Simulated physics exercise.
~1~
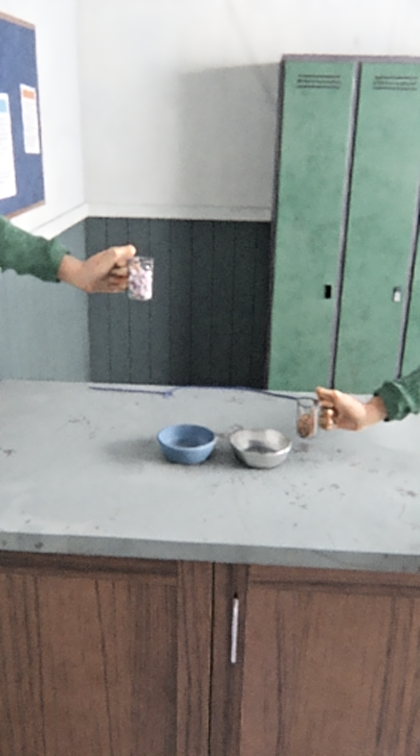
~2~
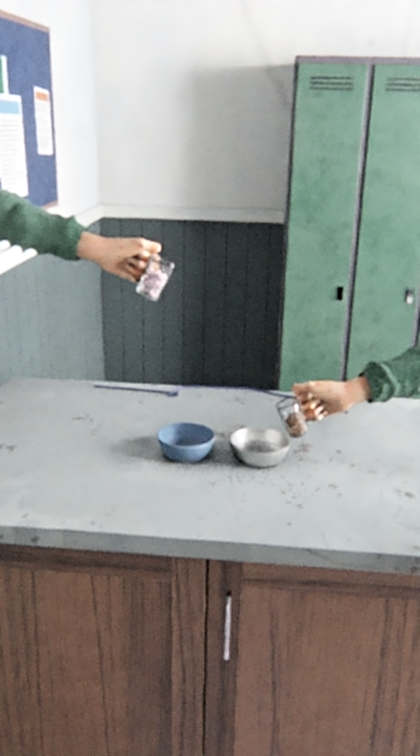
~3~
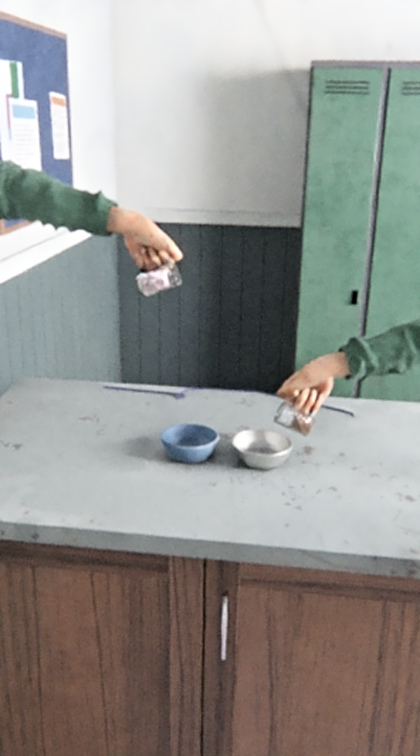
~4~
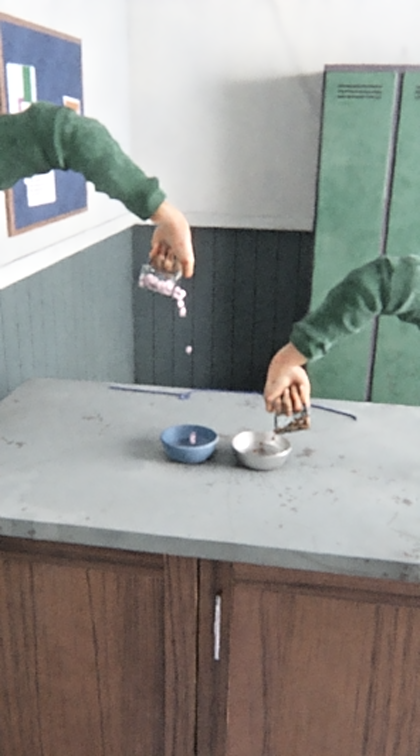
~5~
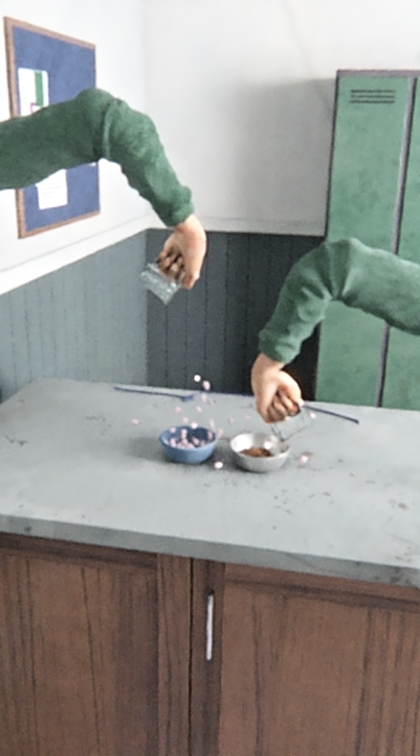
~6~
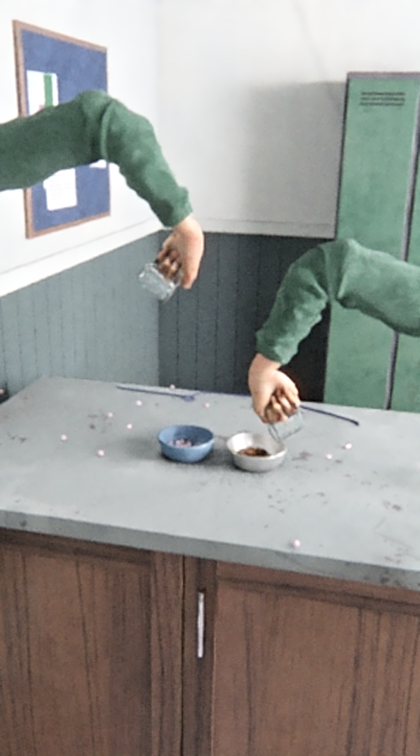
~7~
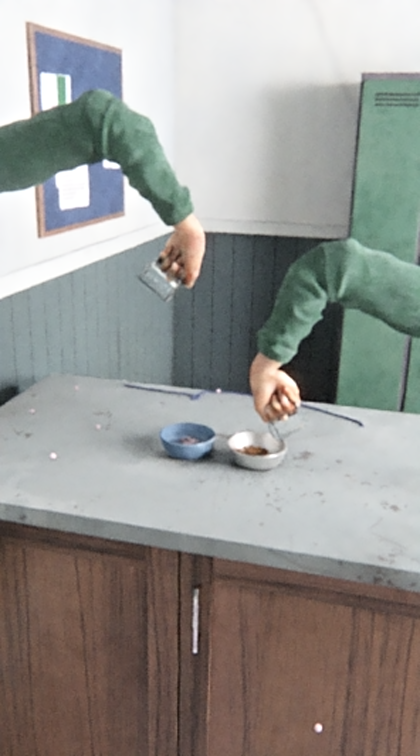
Two hands tip clear cups; pink bits scatter around the blue bowl, brown bits stay in the other.
